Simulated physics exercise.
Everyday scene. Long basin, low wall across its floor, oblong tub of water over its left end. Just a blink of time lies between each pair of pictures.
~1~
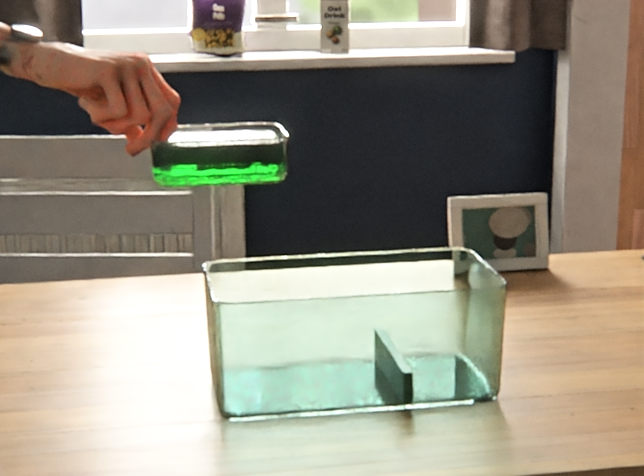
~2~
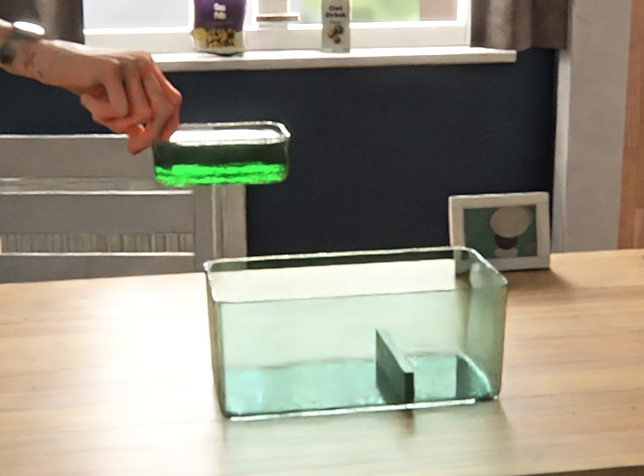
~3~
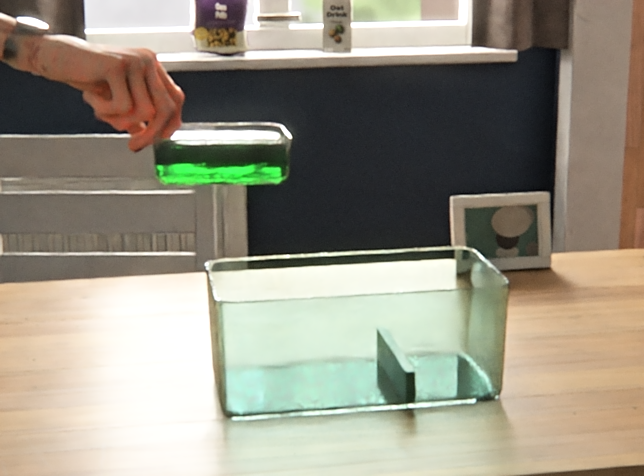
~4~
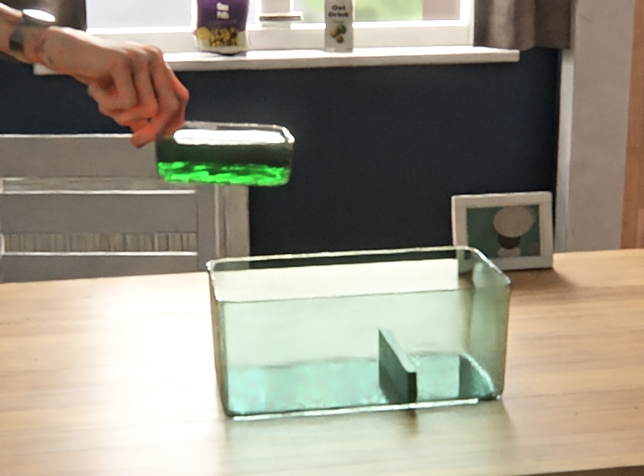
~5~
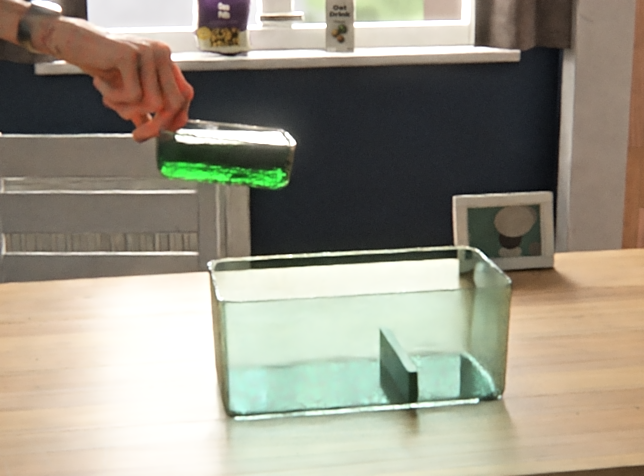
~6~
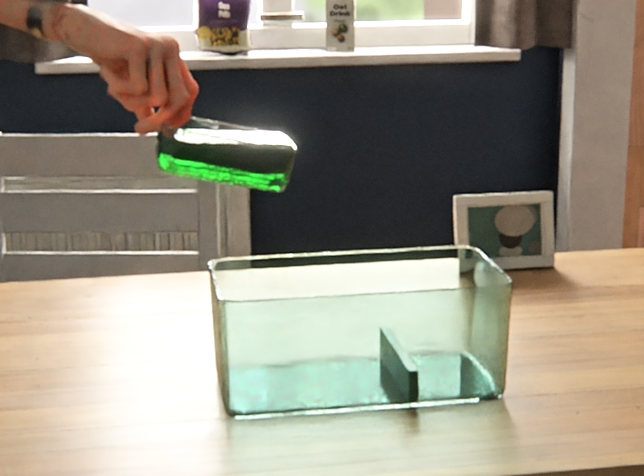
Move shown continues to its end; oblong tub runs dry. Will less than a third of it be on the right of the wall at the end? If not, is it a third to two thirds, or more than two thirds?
Yes.
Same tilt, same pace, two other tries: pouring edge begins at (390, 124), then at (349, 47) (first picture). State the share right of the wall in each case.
It comes to 70 % the first time and 70 % the second.
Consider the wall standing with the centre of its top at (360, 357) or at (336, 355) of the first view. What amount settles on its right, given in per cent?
With the first placement it is 40 %, with the second 70 %.
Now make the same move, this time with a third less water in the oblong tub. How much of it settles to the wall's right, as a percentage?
5 per cent or so.
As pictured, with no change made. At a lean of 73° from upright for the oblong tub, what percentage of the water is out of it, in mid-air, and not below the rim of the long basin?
35 %.
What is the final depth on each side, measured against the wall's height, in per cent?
I'd put the left at about 40 and the right at about 0.
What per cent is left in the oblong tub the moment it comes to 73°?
Amount still in: Approx. 15 %.
A moment on, the oblong tub is tipped part way and 15 per cent is still to pour, 48 is left of the wall and 1 right of it.
Next, the oblong tub is tipped right over and 1 per cent is still to pour, 90 is left of the wall and 6 right of it.
Then the oblong tub is tipped right over and 0 per cent is still to pour, 93 is left of the wall and 6 right of it.
Later the oblong tub is tipped right over and 0 per cent is still to pour, 93 is left of the wall and 6 right of it.
At rest 93 per cent lies left of the wall, 6 right of it and 0 outside.
